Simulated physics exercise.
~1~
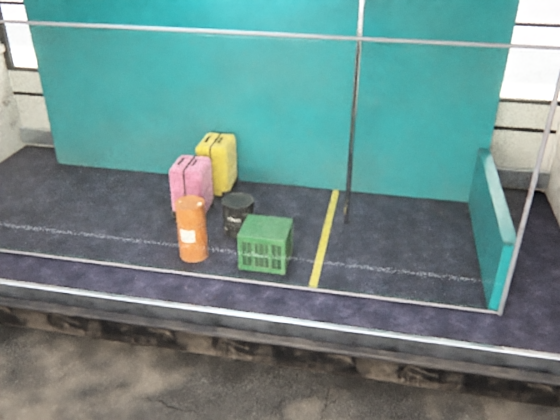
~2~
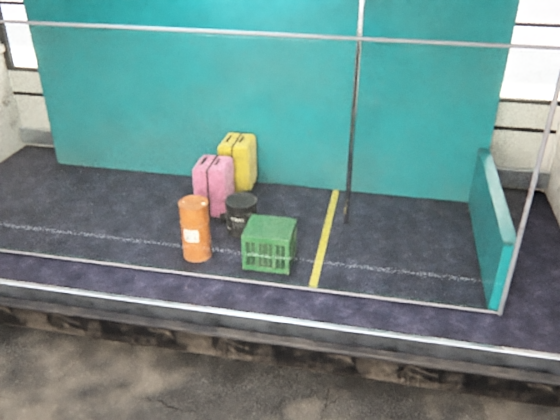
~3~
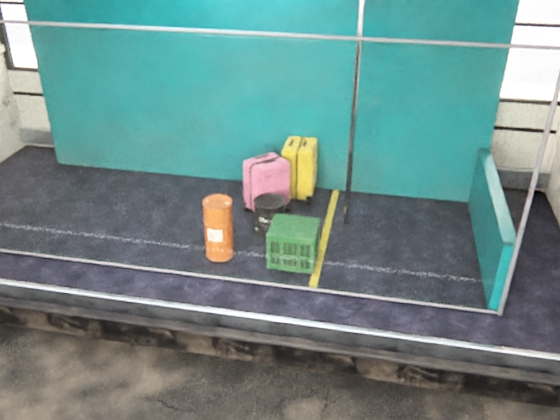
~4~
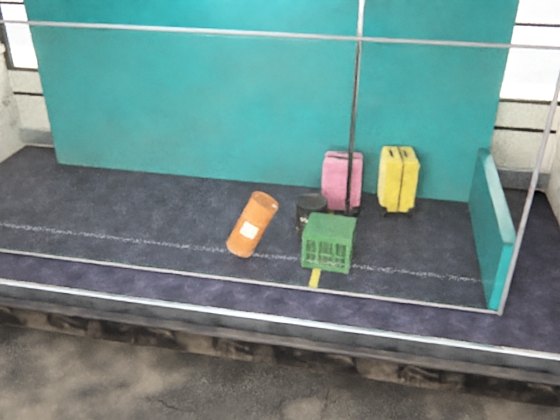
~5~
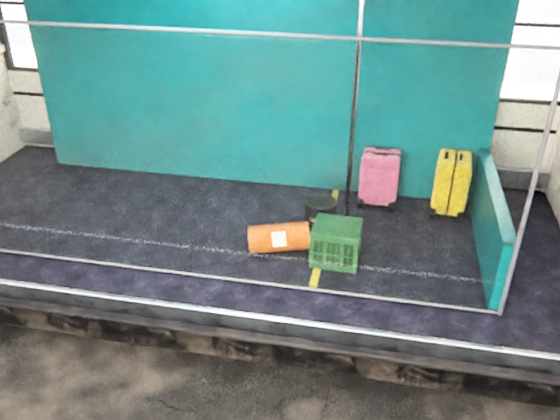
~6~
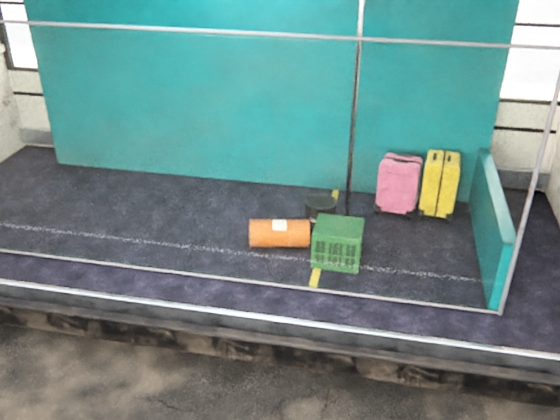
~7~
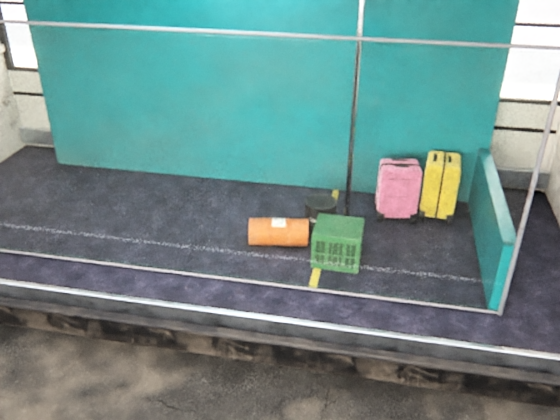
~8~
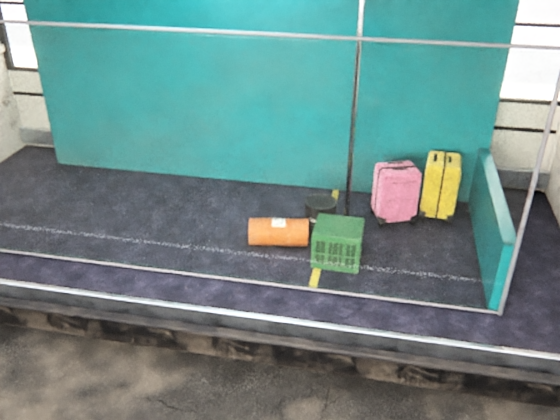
Two suitcases, a bucket and a crate slide right while an orange drum topples over.
